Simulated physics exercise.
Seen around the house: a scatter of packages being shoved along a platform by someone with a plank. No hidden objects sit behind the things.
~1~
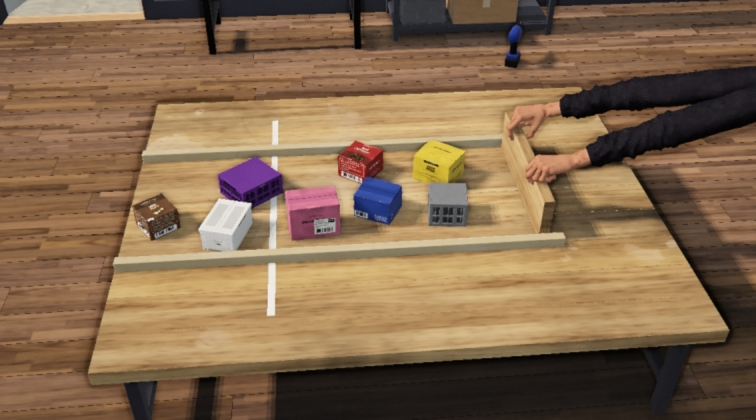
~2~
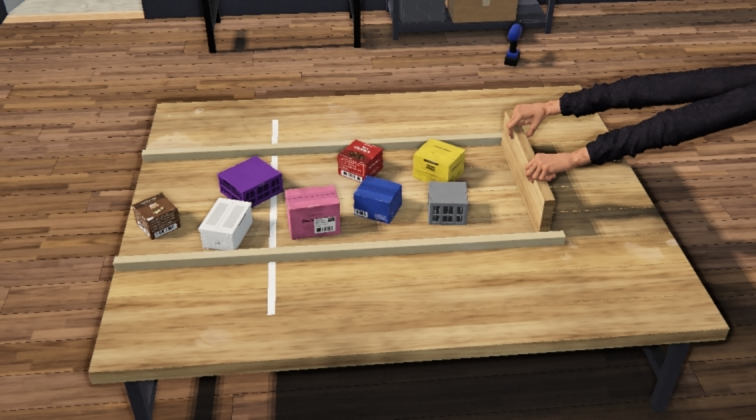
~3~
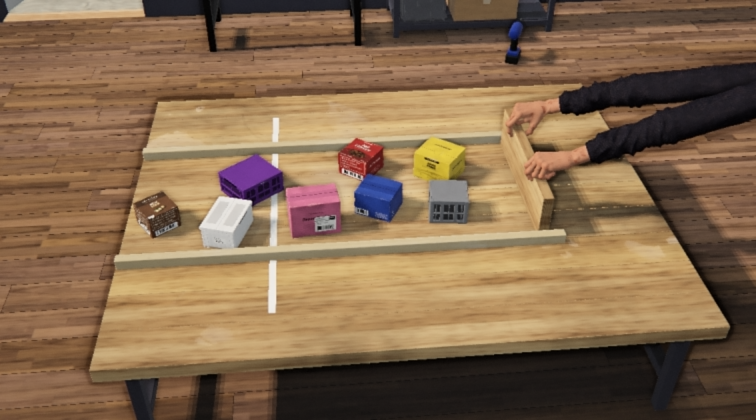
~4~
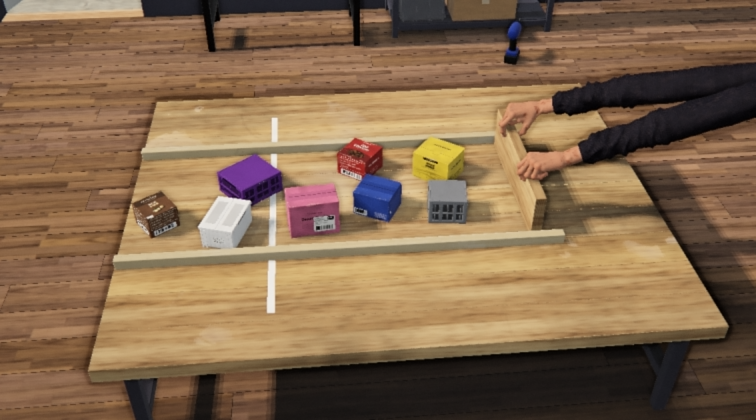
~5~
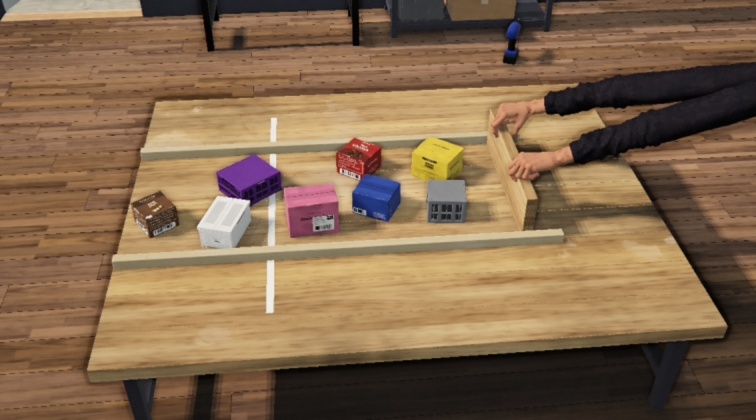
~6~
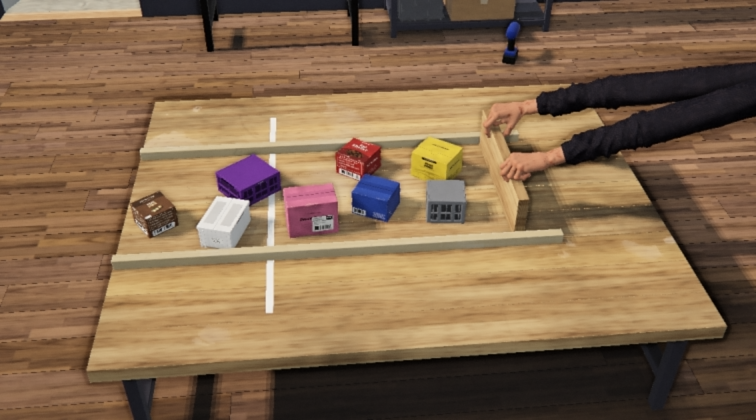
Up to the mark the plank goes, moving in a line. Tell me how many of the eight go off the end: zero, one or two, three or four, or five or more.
The answer is zero.
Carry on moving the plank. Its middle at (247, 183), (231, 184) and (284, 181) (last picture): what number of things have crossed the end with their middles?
1, 1 and 0.
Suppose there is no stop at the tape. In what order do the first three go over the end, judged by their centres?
First the brown box, next the white tote, last the purple crate.
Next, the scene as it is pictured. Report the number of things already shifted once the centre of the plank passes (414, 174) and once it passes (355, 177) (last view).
I make it 4 at the first spot and 5 at the other.
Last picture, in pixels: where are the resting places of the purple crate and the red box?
(191, 183) and (219, 160), approximately.
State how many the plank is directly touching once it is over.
So the total is 2.
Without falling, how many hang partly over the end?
The total would be 1.
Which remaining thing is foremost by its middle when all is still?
The brown box is foremost.
Soon after, none off yet; brown box at rest near (155, 214); white tote at rest near (225, 224); purple crate at rest near (249, 181).
Then, none off yet; brown box at rest near (155, 214); white tote moved a little near (201, 224); purple crate moved a little near (231, 181).
At rest, the number that fall off is zero.
